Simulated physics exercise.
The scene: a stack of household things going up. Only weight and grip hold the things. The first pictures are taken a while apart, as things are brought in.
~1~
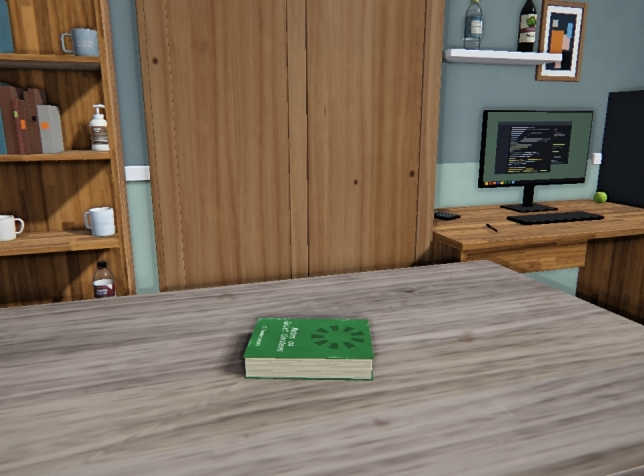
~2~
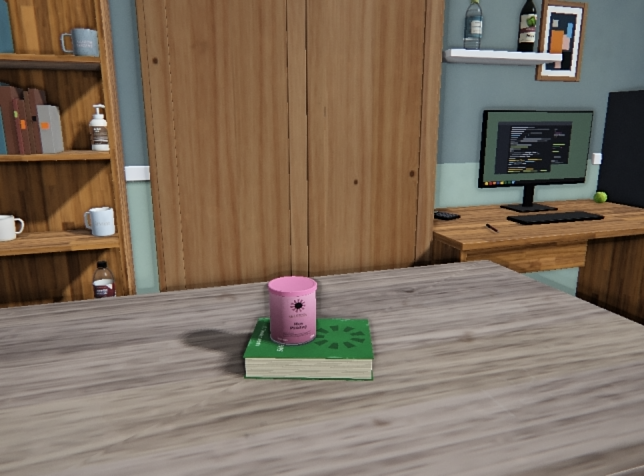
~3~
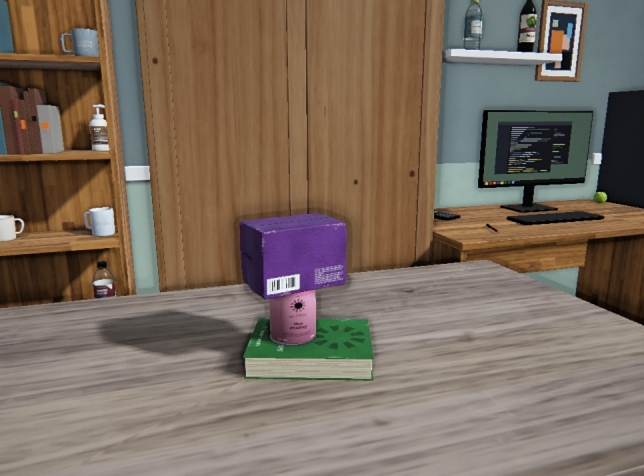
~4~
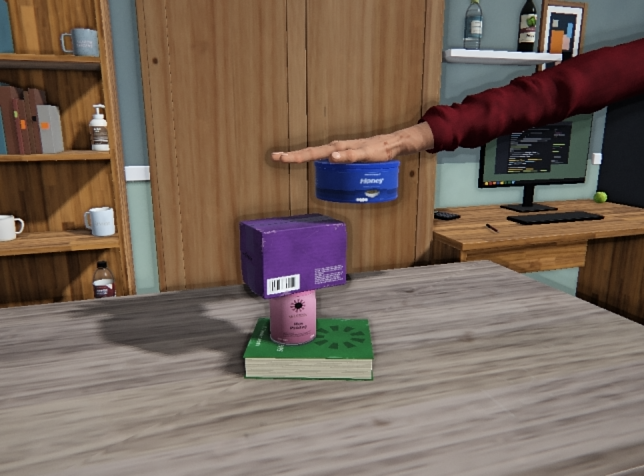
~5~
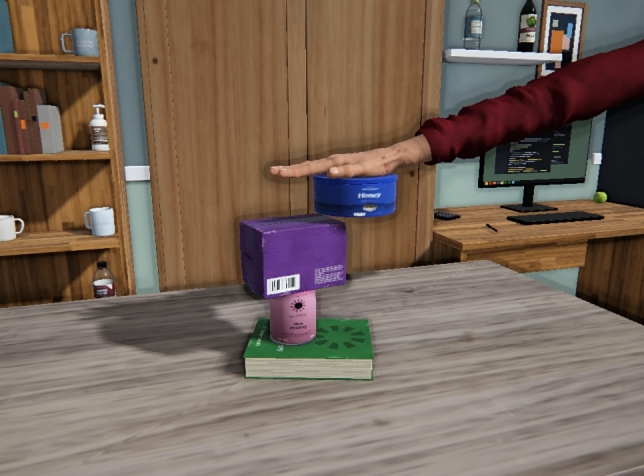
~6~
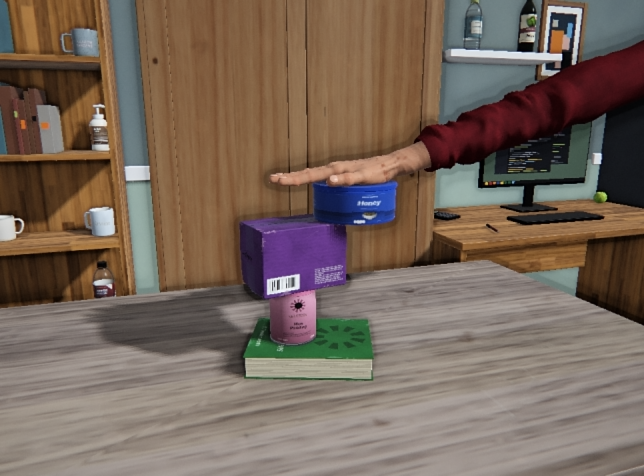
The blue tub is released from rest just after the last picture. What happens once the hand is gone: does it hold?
The pile loses its balance.
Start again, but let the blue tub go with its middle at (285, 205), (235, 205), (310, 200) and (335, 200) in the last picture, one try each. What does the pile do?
In the first case it holds; in the second case it loses its balance; in the third case it keeps its balance; in the fourth case it loses its balance.
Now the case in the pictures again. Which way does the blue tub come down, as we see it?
It goes to the right.
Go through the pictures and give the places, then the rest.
In the first picture, the last thing is not in view yet.
In the second picture, the last thing is not in view yet; pink tin (293, 310).
In the third picture, the last thing is not in view yet; green book (311, 347).
The fourth picture shows on its way; blue tub (357, 179); purple box (293, 253).
The fifth picture shows on its way; blue tub (354, 192); pink tin (293, 310).
The sixth picture shows set down, still held; blue tub (354, 200); green book (311, 347).
Then, 0.30 s on from there, blue tub now fallen; purple box turned 9° from how it was put.
Then, 0.40 s on from there, things are still on the move.
Then, 0.60 s on from there, as before.
In the end, fallen, blue tub; the other 3 unmoved. At the end, from the last picture's camera, blue tub near (434, 314). The pile comes apart.
